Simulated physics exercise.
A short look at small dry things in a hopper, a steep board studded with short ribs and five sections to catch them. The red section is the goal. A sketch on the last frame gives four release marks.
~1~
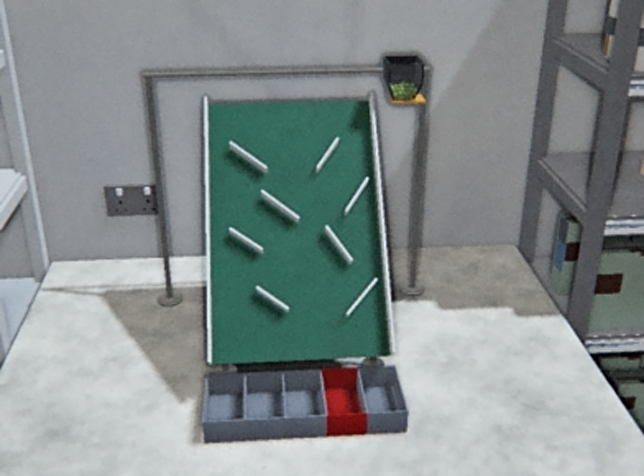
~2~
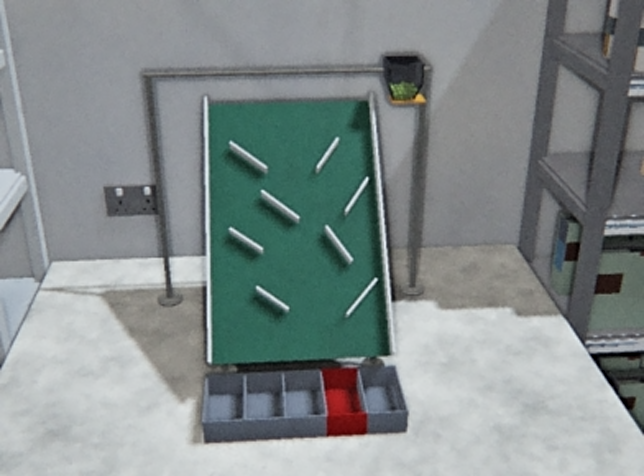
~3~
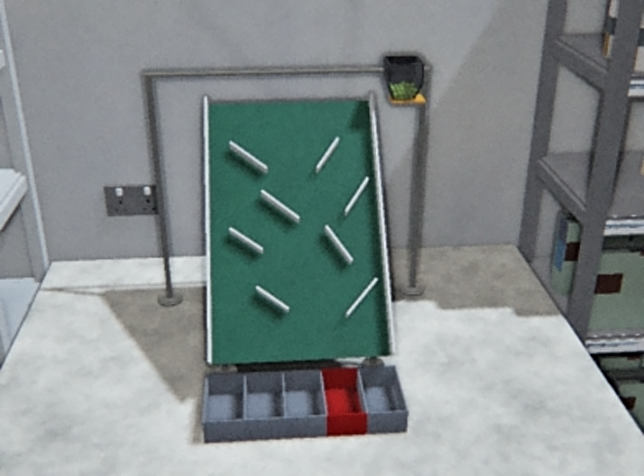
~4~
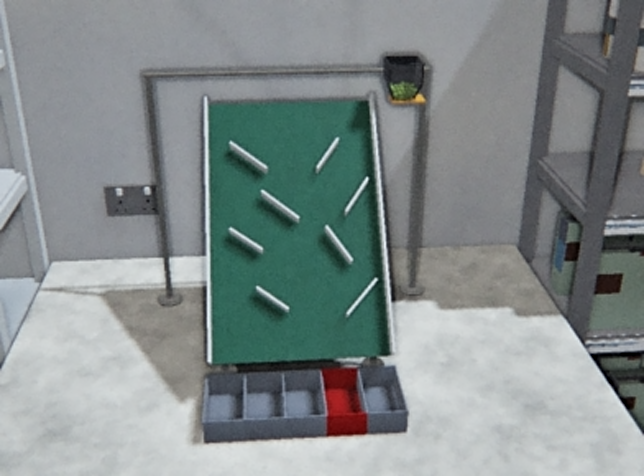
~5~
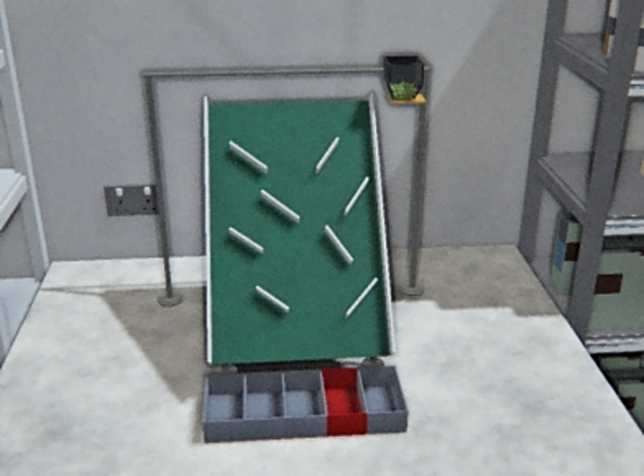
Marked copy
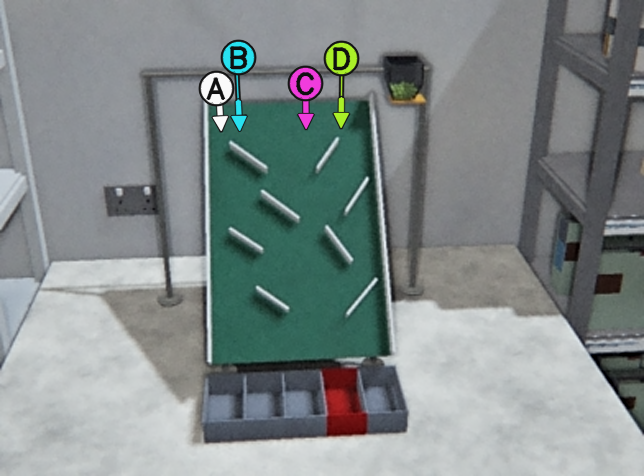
A steep green board with short white ribs standing motionless above five sections, one red, with a small dark hopper at upper right.
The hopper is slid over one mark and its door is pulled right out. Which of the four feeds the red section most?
Best: C.
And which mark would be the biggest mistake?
Here it is mark A.
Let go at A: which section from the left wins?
The first from the left.
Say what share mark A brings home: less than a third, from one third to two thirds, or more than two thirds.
It is less than a third.
On the marked copy, mark A meets the board at (220, 125); mark B meets the board at (239, 125); mark C meets the board at (306, 123); mark D meets the board at (341, 122).
Choosing A, a small part in the red section, most in other sections, a stray few outside the box.
Choosing B, about half in the red section, about half in other sections, a stray few outside the box.
Choosing C, most in the red section, about a quarter in other sections, a stray few outside the box.
Choosing D, about half in the red section, about half in other sections.
